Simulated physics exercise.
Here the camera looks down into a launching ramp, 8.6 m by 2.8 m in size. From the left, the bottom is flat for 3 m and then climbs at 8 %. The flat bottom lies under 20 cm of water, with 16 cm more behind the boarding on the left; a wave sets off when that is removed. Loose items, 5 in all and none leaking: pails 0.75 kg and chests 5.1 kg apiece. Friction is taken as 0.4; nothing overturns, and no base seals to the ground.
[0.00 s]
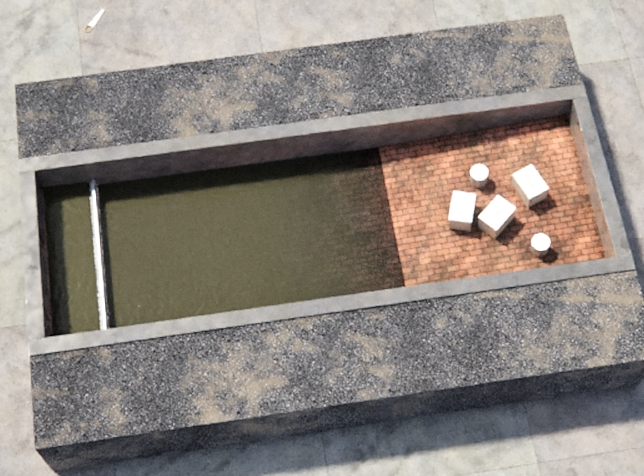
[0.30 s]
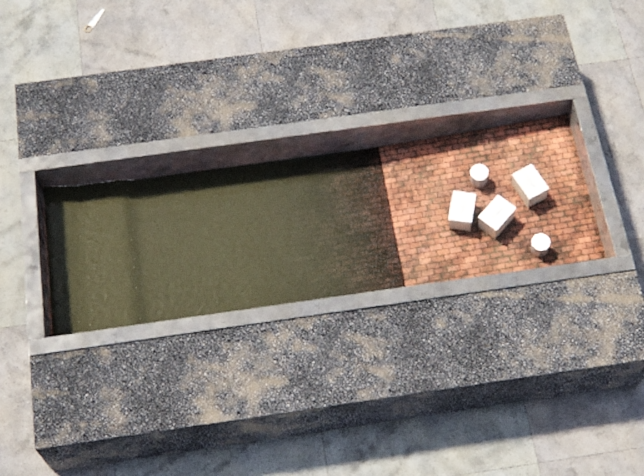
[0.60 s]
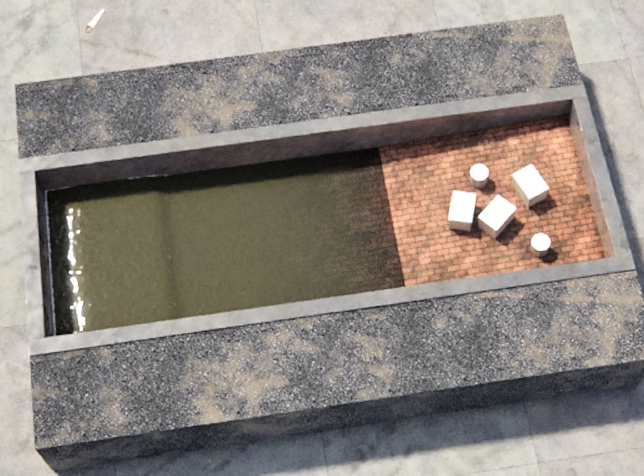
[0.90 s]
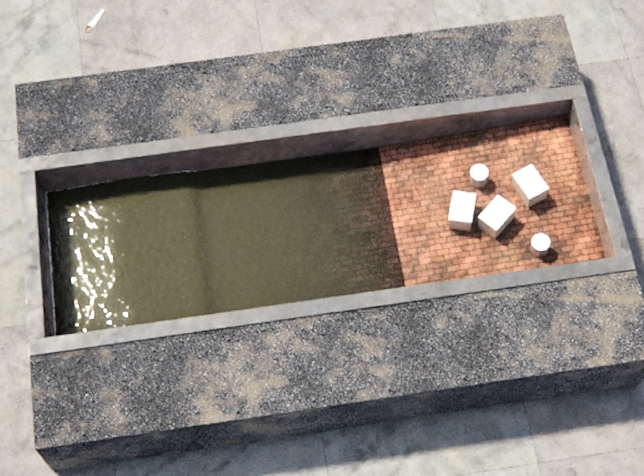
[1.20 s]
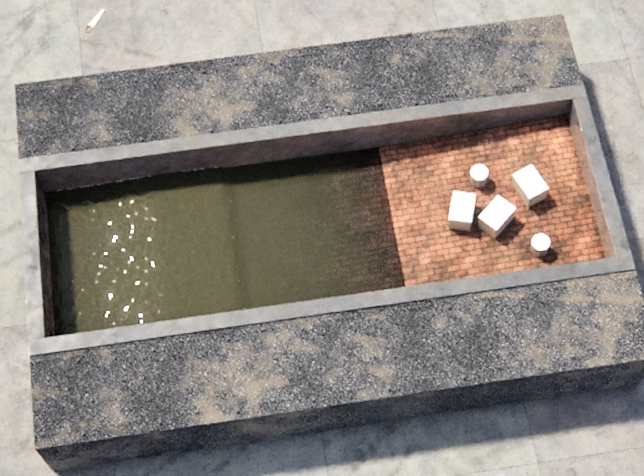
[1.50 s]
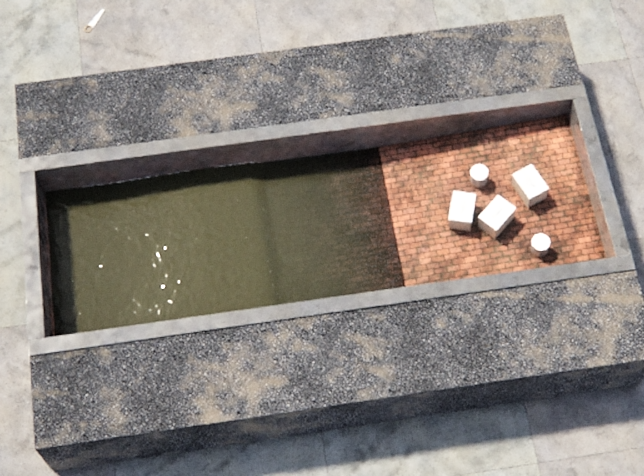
The clip opens on murky green water in a walled ramp, a pale upright board near its left end and five white objects on the bare brick at right. The board disappears, and a low swell moves rightward across the water, glints flickering behind it, while the white objects stay still.
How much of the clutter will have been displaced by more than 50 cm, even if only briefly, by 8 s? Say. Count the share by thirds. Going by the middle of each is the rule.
Honestly, under a third of them.
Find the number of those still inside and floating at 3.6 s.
Total: 0.
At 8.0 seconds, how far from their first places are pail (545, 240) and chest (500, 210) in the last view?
Shifts: 0 cm / 0 cm.
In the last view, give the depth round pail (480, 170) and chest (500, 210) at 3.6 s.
0 and 0 cm.
After 2.1 s 0 of 5 are over 50 cm from their spots; 0 afloat.
After 3.6 s 0 of 5 are over 50 cm from their spots; 0 afloat.
After 5.6 s 0 of 5 are over 50 cm from their spots; 0 afloat.
After 8.0 s 1 of 5 are over 50 cm from their spots, and 1 have been at some point; 0 afloat.
